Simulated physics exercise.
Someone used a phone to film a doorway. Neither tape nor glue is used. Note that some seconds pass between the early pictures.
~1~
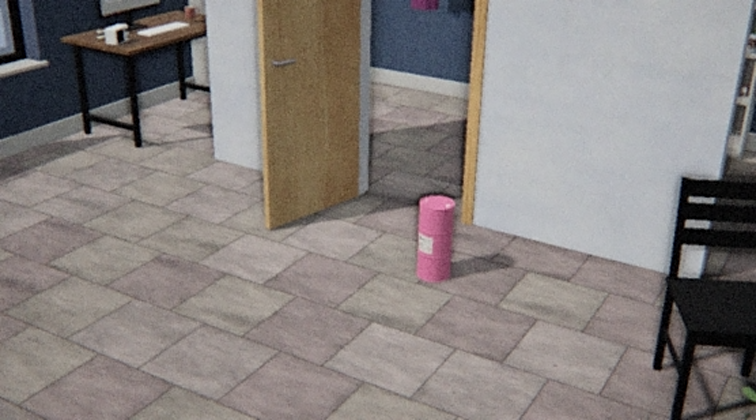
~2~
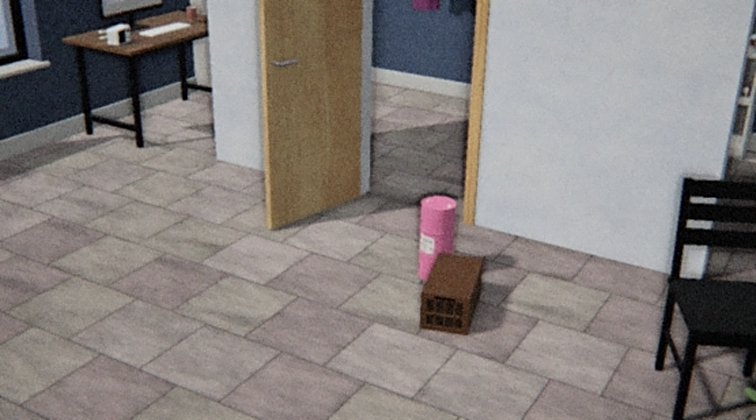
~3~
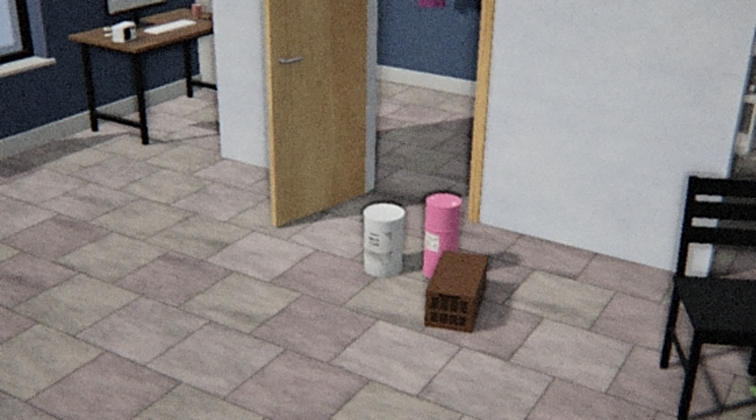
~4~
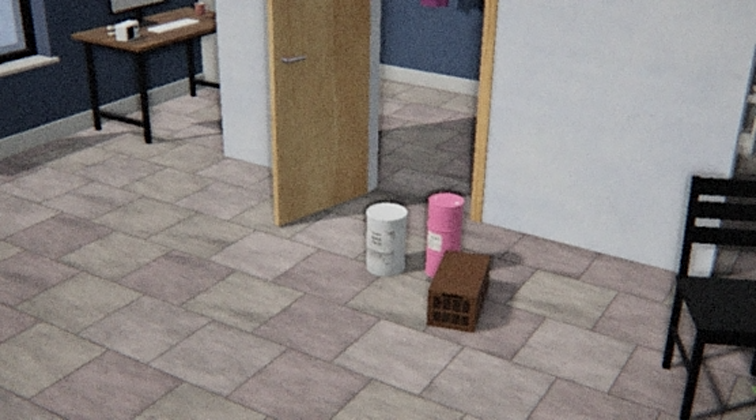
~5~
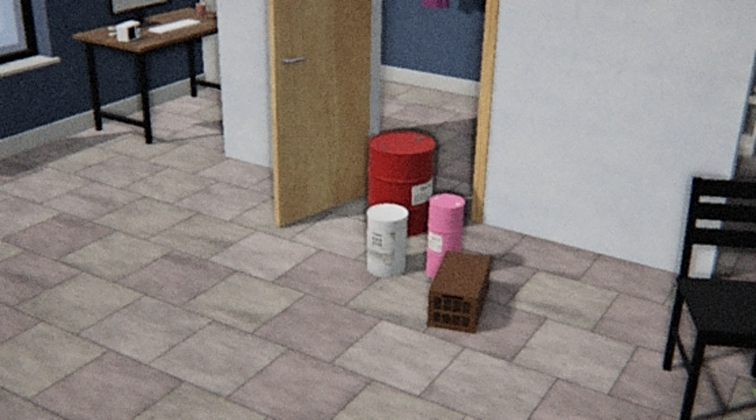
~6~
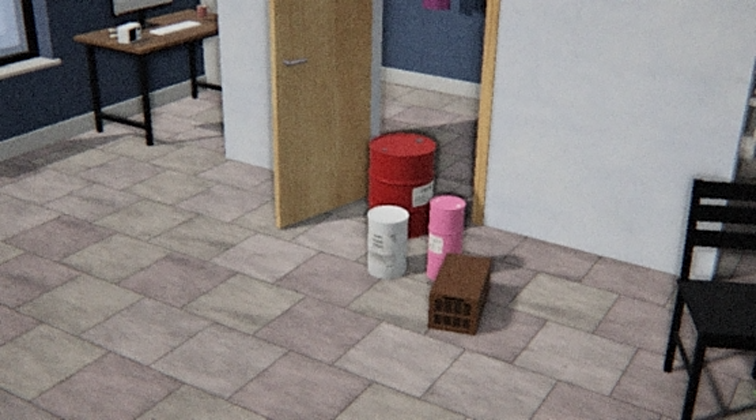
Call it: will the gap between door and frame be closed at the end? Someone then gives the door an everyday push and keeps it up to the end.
No, a gap remains.
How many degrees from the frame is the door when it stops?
Angle: About 55°.
Then, 0.40 s on from there, open by 93°.
Then, 0.60 s on from there, open by 80°.
Then, 0.80 s on from there, open by 66°.
Then, 1.00 s on from there, open by 56°; red drum shifted a little near (407, 186).
In the end, open by 54°; all 4 unmoved. At the end, from the last picture's camera, red drum near (410, 186).
